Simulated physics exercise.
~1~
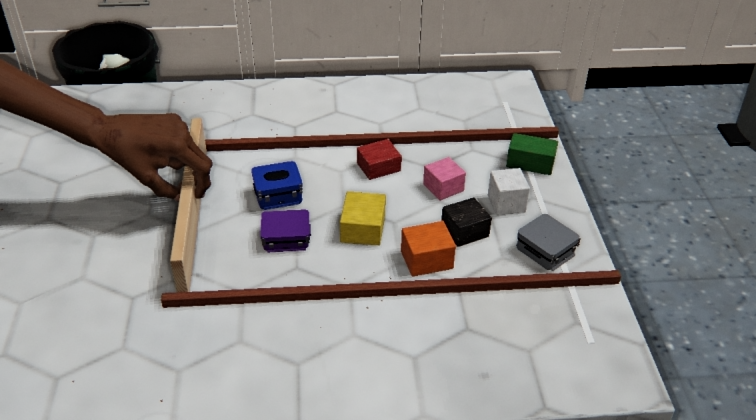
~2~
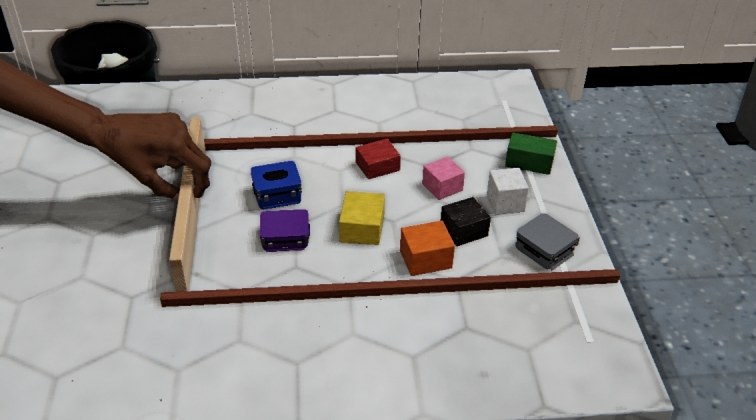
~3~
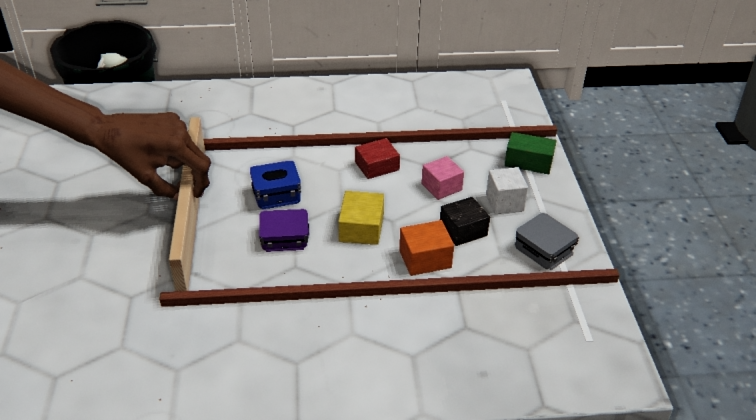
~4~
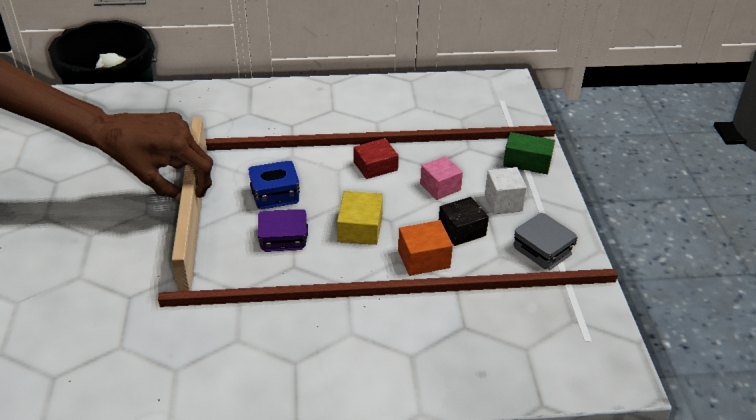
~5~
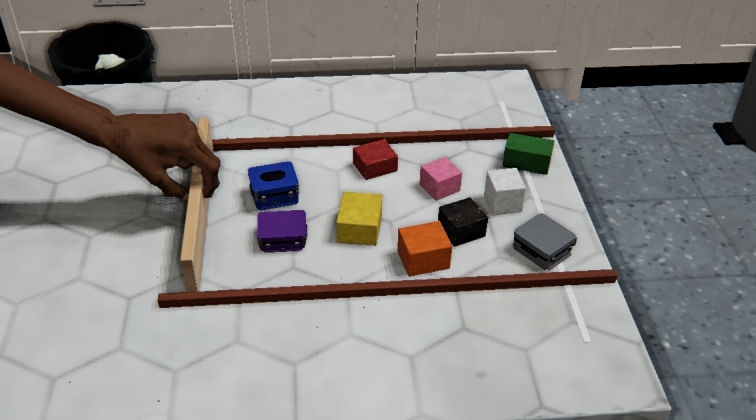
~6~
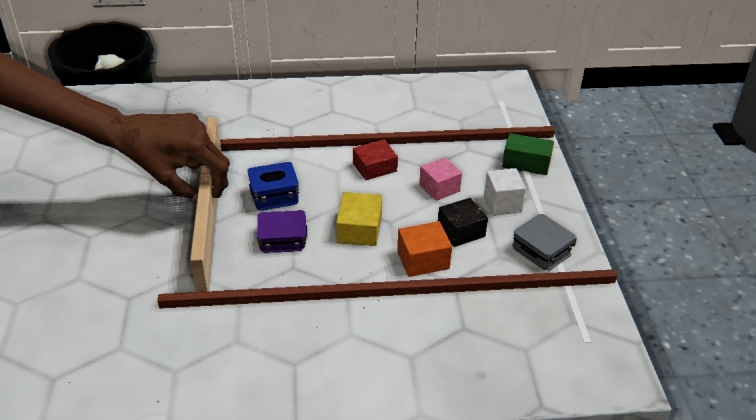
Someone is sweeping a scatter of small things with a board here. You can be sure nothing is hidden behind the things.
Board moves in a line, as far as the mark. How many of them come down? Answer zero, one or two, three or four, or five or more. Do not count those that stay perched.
Five or more.
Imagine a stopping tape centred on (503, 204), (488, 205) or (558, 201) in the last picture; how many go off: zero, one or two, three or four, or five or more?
Lab note - count per position: One to two; one or two; five or more.
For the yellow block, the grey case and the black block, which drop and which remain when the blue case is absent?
In that case the yellow block goes off the edge, the grey case goes off the edge, the black block goes off the edge.
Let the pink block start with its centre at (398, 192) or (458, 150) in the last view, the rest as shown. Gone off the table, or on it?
In the two tries the pink block ends up below and ends up below, in that order.
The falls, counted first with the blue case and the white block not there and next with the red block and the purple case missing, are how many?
Count: 4 (first case); 4 (second).
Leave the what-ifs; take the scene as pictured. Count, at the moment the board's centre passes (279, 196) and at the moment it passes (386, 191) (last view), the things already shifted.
I make it 2 at the first spot and 6 at the other.
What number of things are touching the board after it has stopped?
Counting them up gives 4.
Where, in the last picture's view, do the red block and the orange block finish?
In the last picture the first middle sits at (541, 156) and the other at (579, 243).
Early on, none off yet; green block at rest near (528, 154); grey case at rest near (543, 243); white block at rest near (504, 192).
A while later, none off yet; green block at rest near (528, 154); grey case travelled a little near (557, 248); white block travelled about its own width near (527, 189).
Finally, the number that fall off is five or more; lost, yellow block, pink block, black block, white block, grey case and green block.
